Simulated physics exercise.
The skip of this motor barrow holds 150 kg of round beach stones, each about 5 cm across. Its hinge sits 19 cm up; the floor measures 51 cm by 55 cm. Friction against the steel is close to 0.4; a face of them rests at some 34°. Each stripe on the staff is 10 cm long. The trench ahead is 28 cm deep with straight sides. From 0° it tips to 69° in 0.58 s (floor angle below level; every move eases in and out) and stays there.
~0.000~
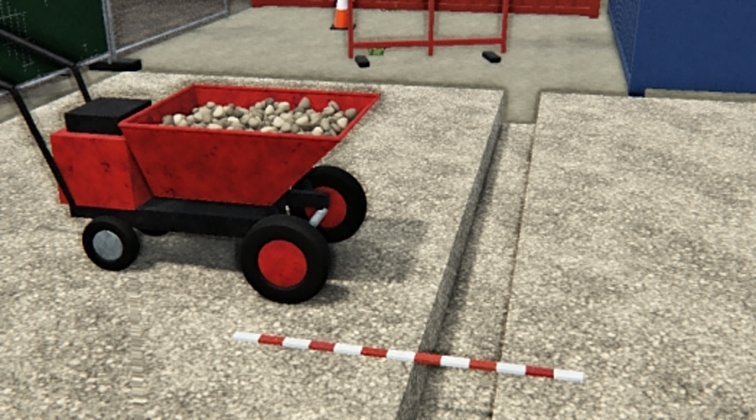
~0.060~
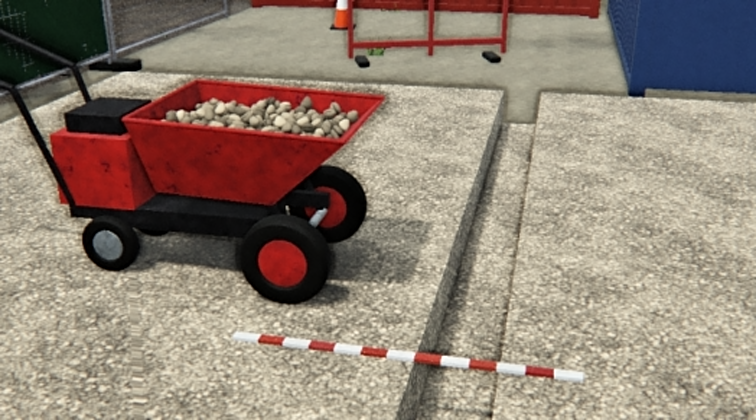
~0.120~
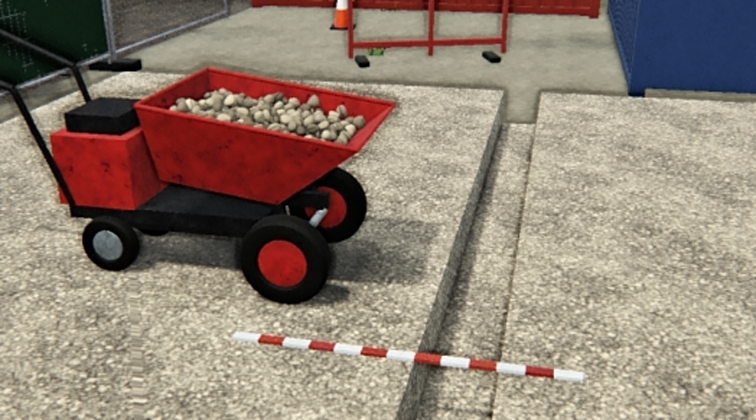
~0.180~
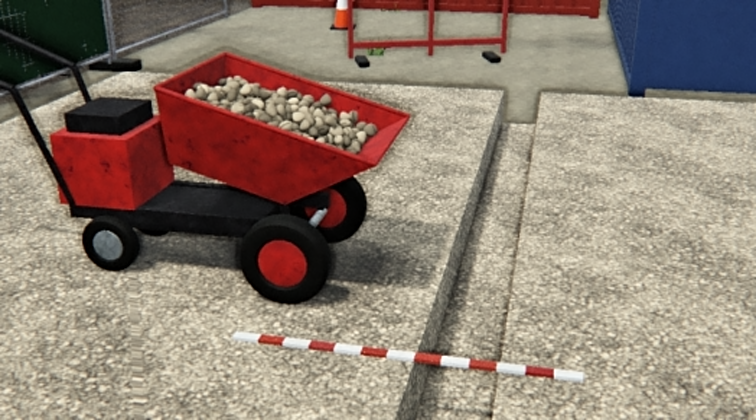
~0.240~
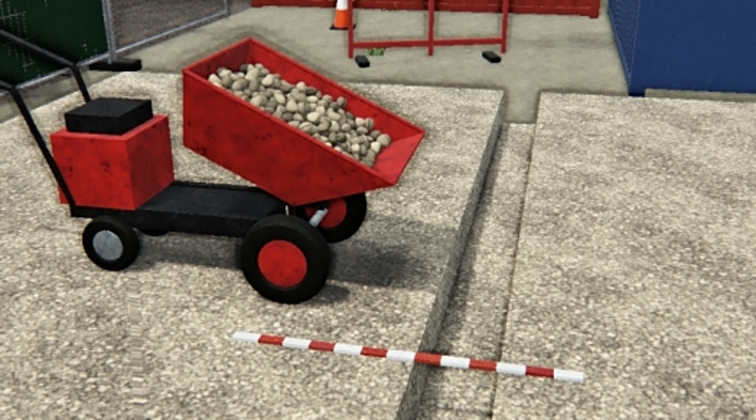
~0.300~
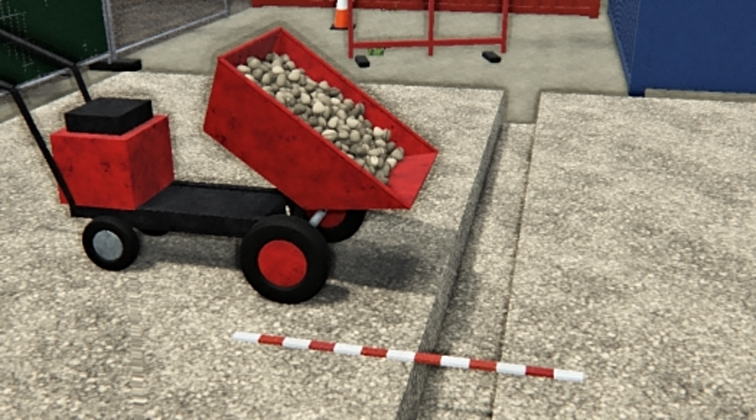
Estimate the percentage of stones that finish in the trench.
About 67 per cent.
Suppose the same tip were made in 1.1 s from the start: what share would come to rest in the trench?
In that case some 85 per cent.
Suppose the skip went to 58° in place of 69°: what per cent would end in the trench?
It would be near 65 per cent.
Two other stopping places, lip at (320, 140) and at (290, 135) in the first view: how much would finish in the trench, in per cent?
First some 85, then 80 per cent.
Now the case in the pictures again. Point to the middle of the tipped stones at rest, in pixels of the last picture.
Their middle is at about (494, 318).
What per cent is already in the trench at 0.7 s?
About 25 per cent by then.
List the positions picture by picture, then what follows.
The first picture shows lip at (340, 140), floor tilted 0°, highest stones at (279, 113).
In the second picture, the skip is at 2°, its lip at (345, 142); the top of the load is at (267, 112); the stones move at 0.5 m/s on average.
The third picture shows lip at (358, 151), floor tilted 8°, highest stones at (233, 101); the stones move at 0.9 m/s on average.
The fourth picture shows lip at (376, 165), floor tilted 16°, highest stones at (232, 88); the stones move at 1.3 m/s on average.
In the fifth picture, the skip is at 26°, its lip at (395, 184); the top of the load is at (245, 73); the stones move at 1.5 m/s on average.
In the sixth picture, the skip is at 36°, its lip at (410, 208); the top of the load is at (271, 63); the stones move at 1.6 m/s on average.
After 0.4 s the floor is at 58°; 100 % in the skip; the foremost stones are at (414, 212).
After 0.7 s the floor is at 69°; 75 % in the skip, 24 % in the trench, 1 % past the trench; the foremost stones are at (518, 281).
After 1.0 s the floor is at 69°; 8 % in the skip, 59 % in the trench, 33 % past the trench; the foremost stones are at (744, 316).
After 3.0 s the floor is at 69°; 0 % in the skip, 67 % in the trench, 33 % past the trench; the foremost stones are past the picture's edge.
